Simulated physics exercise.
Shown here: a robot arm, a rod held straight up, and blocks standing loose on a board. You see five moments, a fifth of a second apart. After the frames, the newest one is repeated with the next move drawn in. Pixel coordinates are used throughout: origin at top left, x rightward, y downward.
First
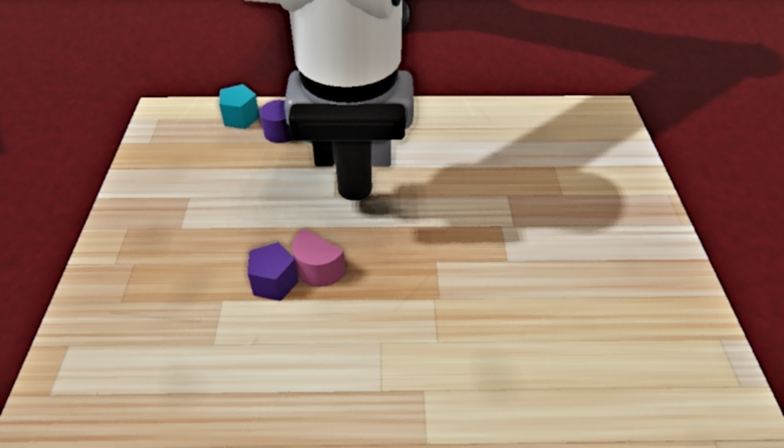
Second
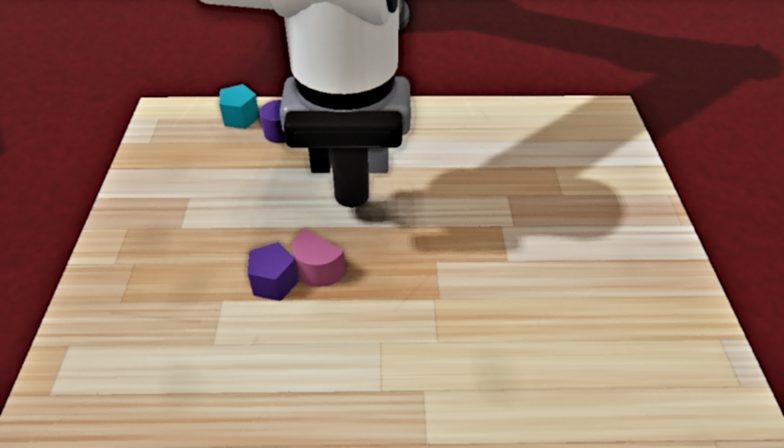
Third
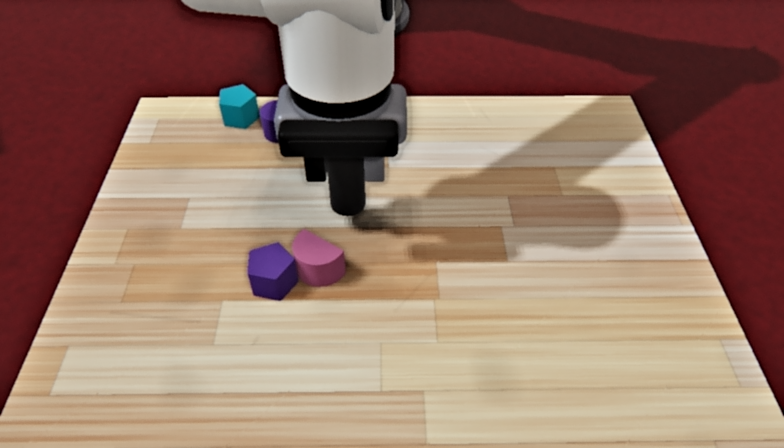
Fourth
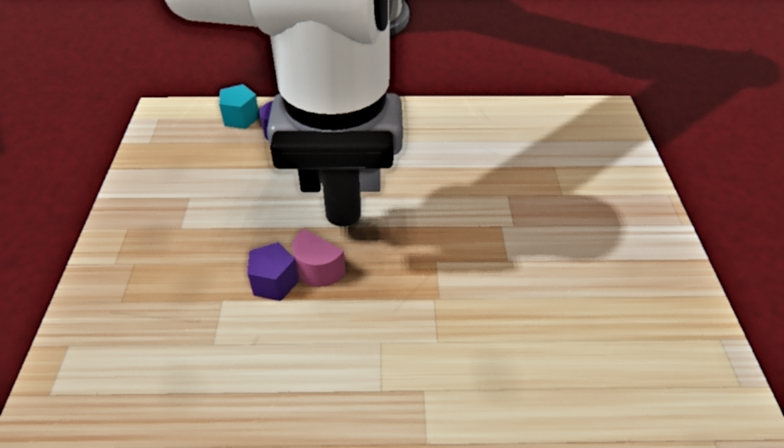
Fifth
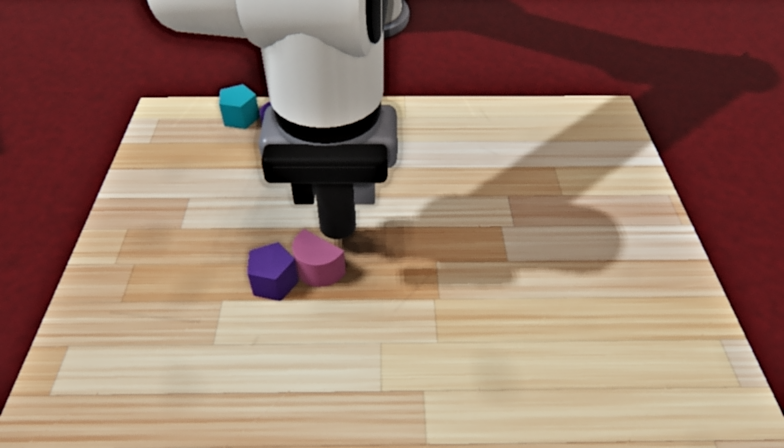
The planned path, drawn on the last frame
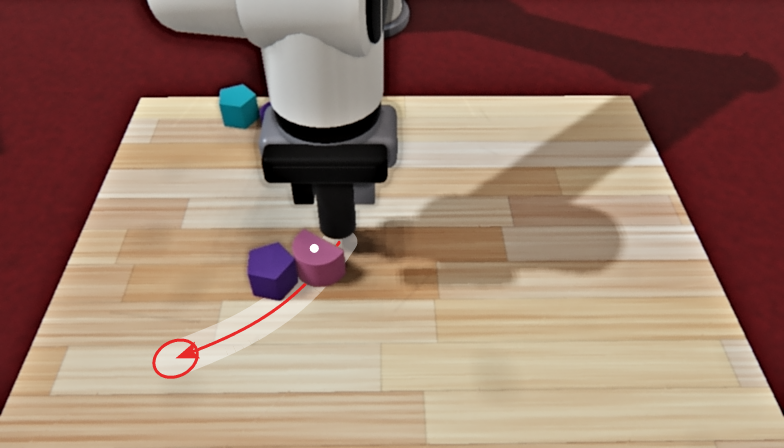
A robot arm slowly moves its black rod toward the pink block, while the blocks stay still.
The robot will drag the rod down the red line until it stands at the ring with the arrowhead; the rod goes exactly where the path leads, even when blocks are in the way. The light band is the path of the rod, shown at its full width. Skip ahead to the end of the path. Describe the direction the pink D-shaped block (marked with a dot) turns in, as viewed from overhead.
The block spins anticlockwise.
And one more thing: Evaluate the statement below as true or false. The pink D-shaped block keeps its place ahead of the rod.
False.
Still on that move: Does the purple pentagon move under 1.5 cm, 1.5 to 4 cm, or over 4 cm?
Over 4 cm.
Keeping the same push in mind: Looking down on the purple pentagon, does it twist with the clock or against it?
I'd predict that, seen from above, the purple pentagon rotates clockwise.
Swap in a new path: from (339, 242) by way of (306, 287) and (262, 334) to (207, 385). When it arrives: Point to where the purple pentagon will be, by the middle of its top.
At pixel (231, 280).
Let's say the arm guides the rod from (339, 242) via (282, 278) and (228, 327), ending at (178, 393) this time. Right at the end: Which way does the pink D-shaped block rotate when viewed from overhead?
Bird's-eye view: Counterclockwise.
The line goes from (339, 242) by way of (303, 287) and (247, 327) to (176, 358); the dot is on the pink D-shaped block.
What follows on the original path. One third of the way, rod (300, 271); purple pentagon (234, 279), turned 60° clockwise; pink D-shaped block (277, 290).
Two thirds of the way, rod (242, 312); purple pentagon (206, 284), turned 110° clockwise; pink D-shaped block (228, 338), turned 35° anticlockwise.
At the end, rod (168, 343); purple pentagon (193, 286), turned 145° clockwise; pink D-shaped block (212, 354), turned 60° anticlockwise.
